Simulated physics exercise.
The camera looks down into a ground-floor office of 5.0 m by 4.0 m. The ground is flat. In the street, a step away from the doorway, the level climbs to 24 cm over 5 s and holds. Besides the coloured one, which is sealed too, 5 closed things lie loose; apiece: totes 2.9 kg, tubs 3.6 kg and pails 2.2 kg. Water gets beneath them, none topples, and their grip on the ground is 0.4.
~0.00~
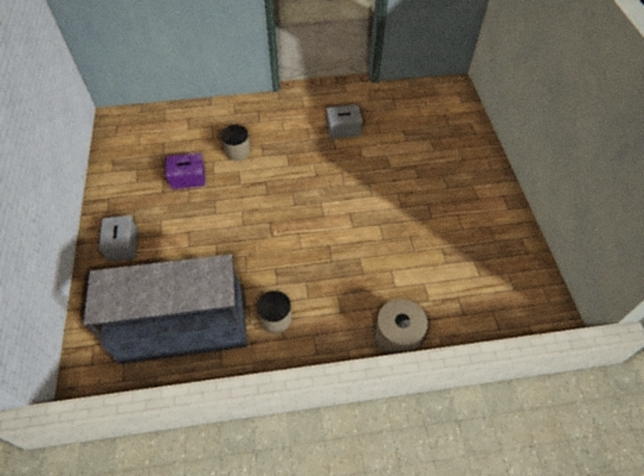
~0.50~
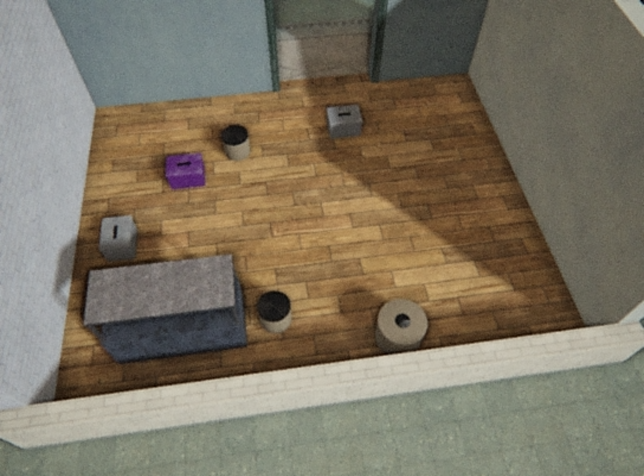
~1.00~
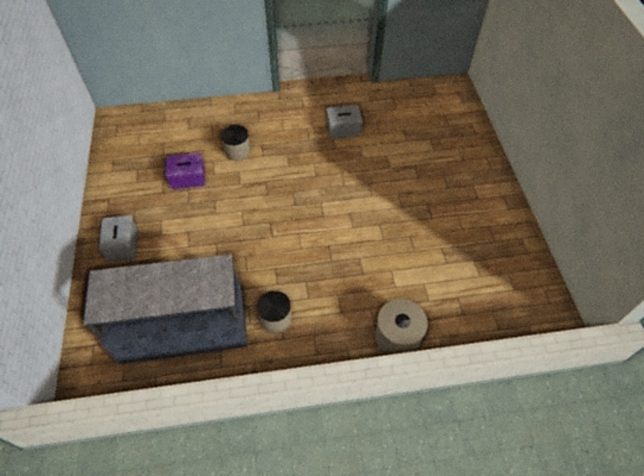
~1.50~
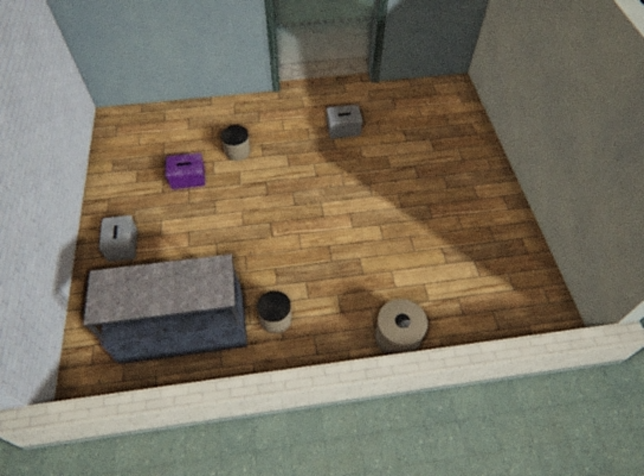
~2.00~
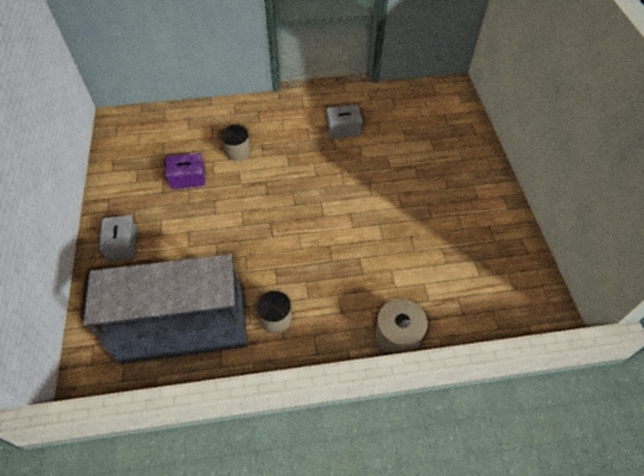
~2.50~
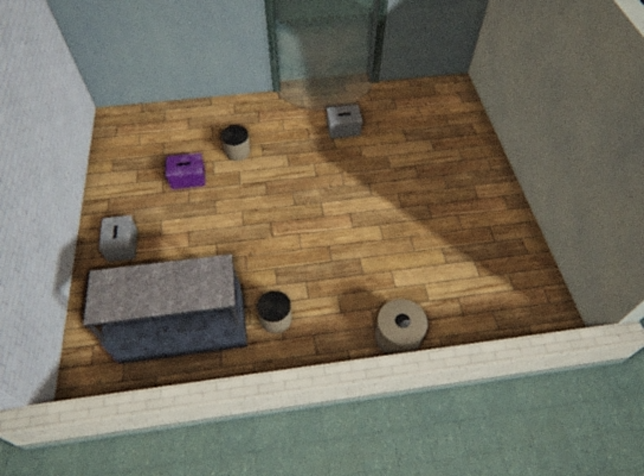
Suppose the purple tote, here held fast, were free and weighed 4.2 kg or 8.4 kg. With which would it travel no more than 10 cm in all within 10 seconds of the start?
I expect that only the higher weight holds it.
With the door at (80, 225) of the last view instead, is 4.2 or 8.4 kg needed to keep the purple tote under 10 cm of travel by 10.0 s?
Then neither load is enough.
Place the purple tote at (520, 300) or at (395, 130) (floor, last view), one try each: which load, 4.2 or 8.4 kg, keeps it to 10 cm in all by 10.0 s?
In turn: Neither is enough; neither holds.
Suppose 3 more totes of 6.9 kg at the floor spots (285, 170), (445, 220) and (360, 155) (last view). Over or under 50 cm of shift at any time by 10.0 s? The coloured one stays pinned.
In turn: Past it, more, more.
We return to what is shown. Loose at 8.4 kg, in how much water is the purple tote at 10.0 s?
About 4 cm.
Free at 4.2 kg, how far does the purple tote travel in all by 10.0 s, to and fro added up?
Some 30 cm in all.
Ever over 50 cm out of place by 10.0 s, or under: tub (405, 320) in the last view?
It is less.
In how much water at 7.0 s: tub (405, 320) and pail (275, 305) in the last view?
Roughly 9 and 8 cm.
After 3.5 s the purple tote would be 0 cm from its start with 4.2 kg and 0 cm from its start with 8.4 kg; 0 cm of water round it then.
After 4.5 s the purple tote would be 0 cm from its start with 4.2 kg and 0 cm from its start with 8.4 kg; 0 cm of water round it then.
After 7.0 s the purple tote would be 0 cm from its start with 4.2 kg and 0 cm from its start with 8.4 kg; 2 cm of water round it then.
After 10.0 s the purple tote would be 30 cm from its start with 4.2 kg and 0 cm from its start with 8.4 kg; 4 cm of water round it then.
